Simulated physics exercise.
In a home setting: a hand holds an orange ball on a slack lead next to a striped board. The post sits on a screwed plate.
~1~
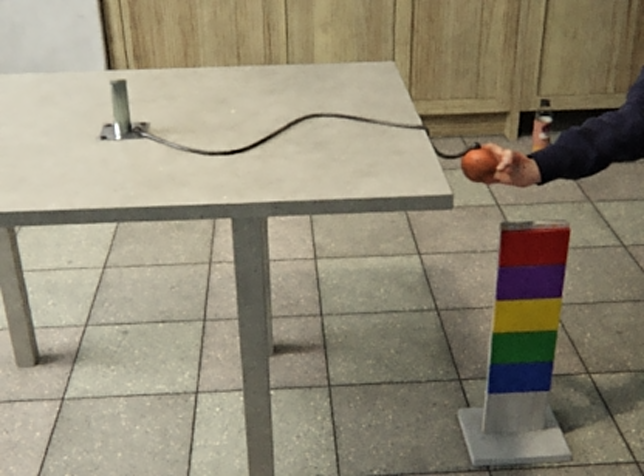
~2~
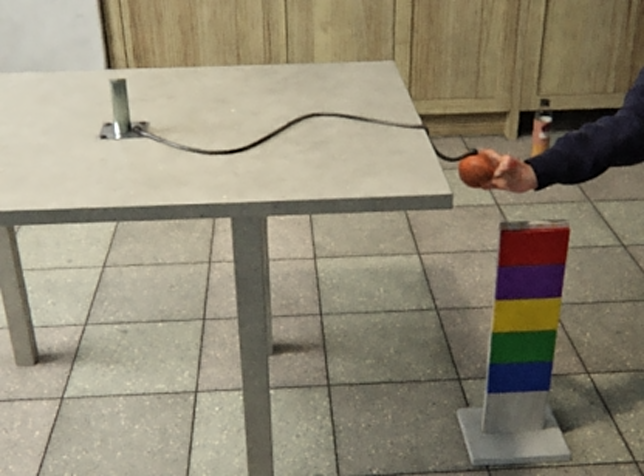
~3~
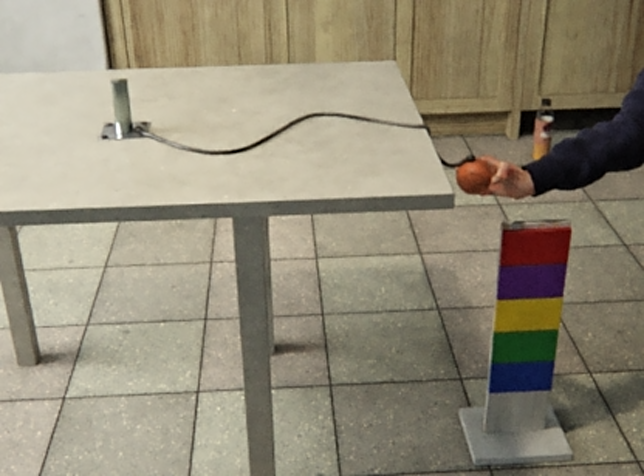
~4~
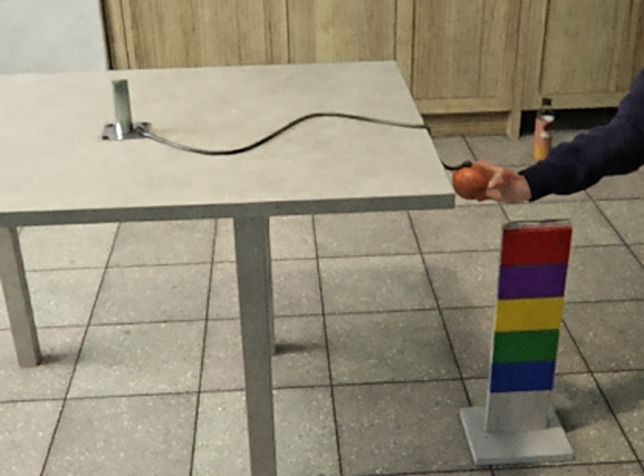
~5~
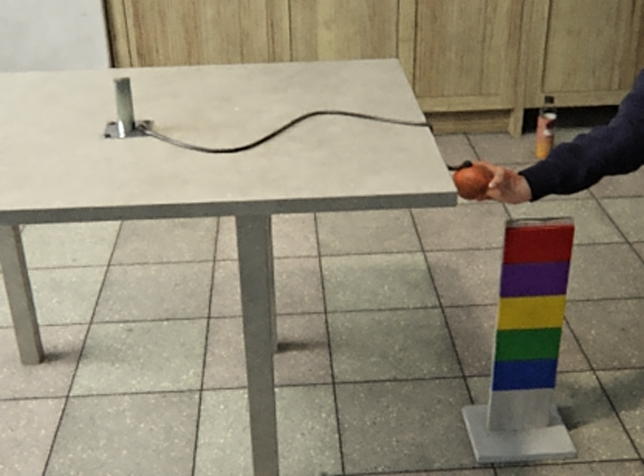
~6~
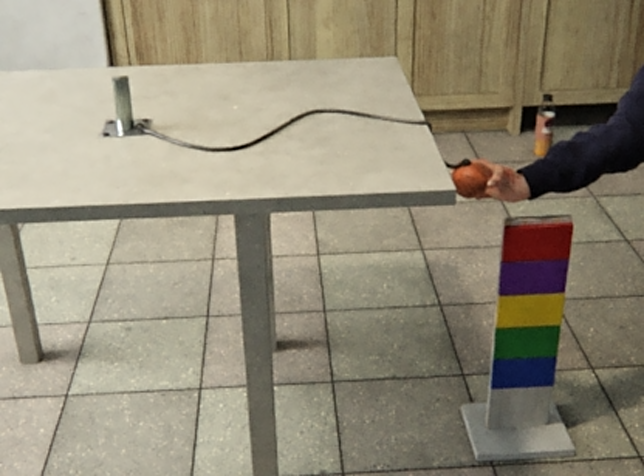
An orange ball on a dark lead is held by a hand reaching in from the right, just beyond the edge of a pale table in a tiled room at home, seen from slightly above. The lead curves across the tabletop from a short grey post, while a stand banded red, purple, yellow, green and blue rises below the hand. The hand eases the ball slightly left and down, then keeps nearly still.
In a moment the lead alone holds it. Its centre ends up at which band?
At the purple one.
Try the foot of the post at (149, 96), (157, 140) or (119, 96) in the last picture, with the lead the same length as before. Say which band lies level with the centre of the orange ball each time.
Try one - purple; try two - yellow; try three - red.
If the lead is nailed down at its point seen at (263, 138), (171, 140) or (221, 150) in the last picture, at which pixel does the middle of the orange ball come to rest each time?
In order of the tries: About (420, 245), then (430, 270), then (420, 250).
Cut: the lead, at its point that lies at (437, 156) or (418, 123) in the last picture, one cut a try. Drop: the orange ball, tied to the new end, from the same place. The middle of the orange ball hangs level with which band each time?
Per try - 1: Red; 2: No band.
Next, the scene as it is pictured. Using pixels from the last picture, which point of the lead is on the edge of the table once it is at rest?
The bit in question sits close to (355, 114).
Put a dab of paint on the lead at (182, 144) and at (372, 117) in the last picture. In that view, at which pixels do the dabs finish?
They end up around (209, 127) and around (430, 152).
Early on, ball near (408, 278); level with purple.
Midway, ball near (442, 280); level with purple.
Finally, ball near (429, 282); level with purple. Its middle rests at the purple band.
